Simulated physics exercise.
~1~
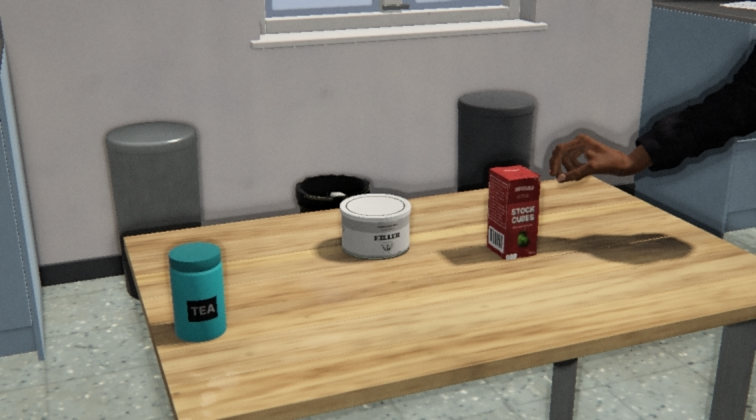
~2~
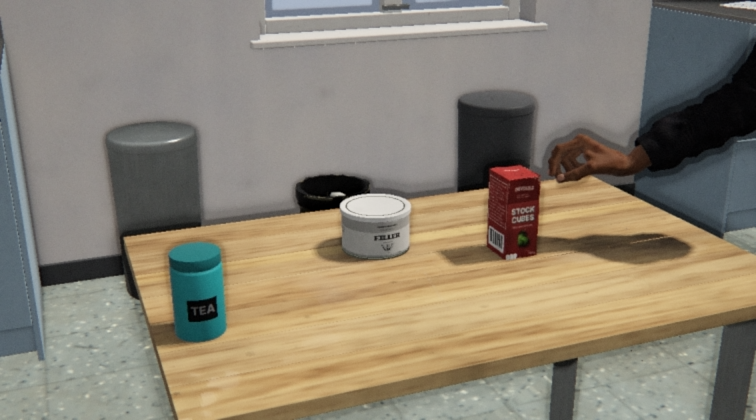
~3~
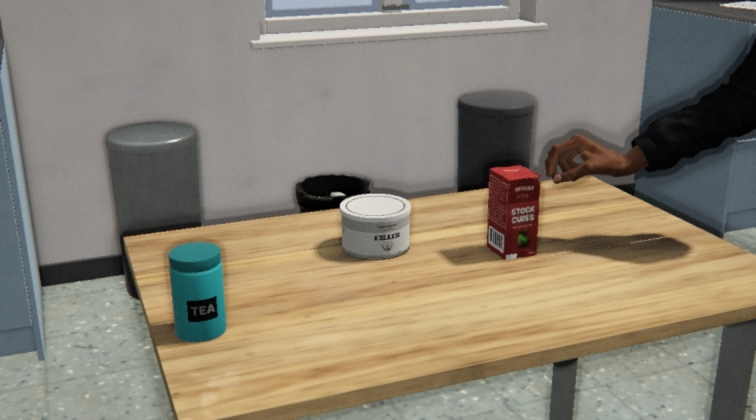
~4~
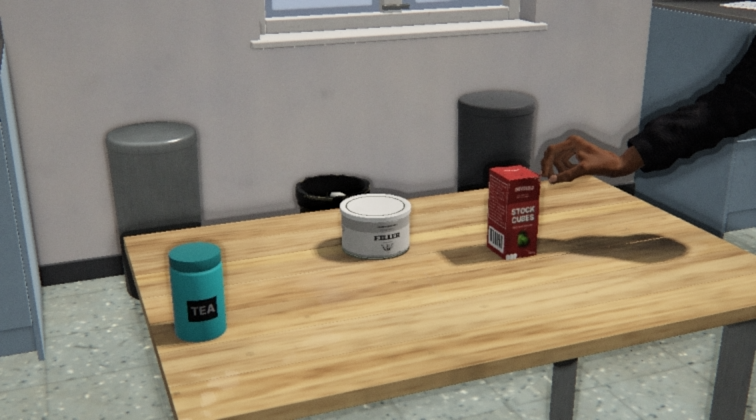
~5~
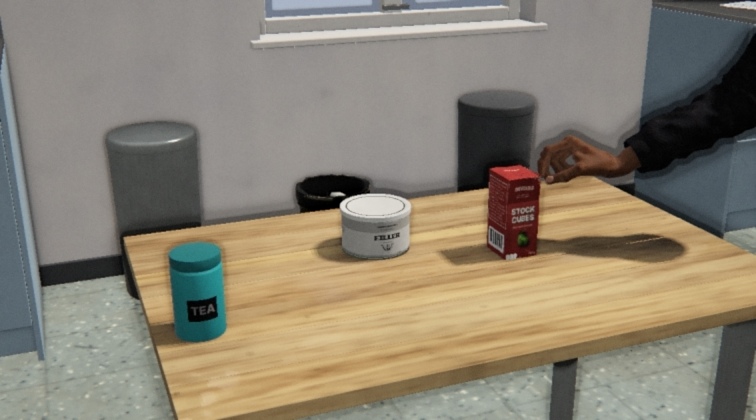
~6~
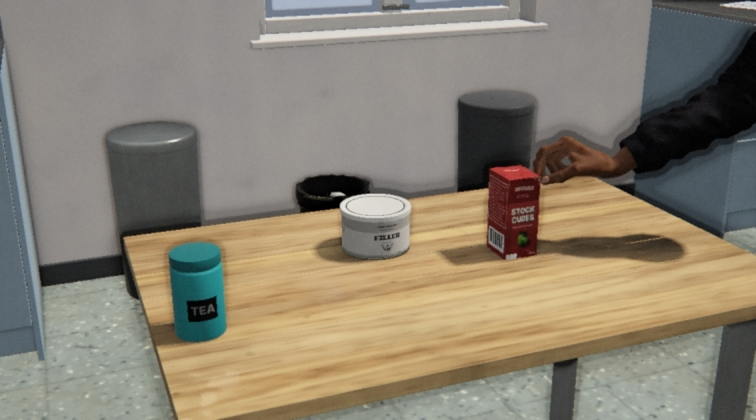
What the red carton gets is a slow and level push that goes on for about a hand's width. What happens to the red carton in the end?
The red carton goes over.
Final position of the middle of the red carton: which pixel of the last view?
It finishes at around (450, 244).
Then, 0.80 s later than the last frame, red carton tilted by 20° near (499, 211).
Then, 1.30 s later than the last frame, red carton on its side near (456, 244).
Then, 2.40 s later than the last frame, red carton on its side near (450, 244).
When it is over, lying over on the table, red carton. End places, in pixels of the last picture, red carton near (450, 244).
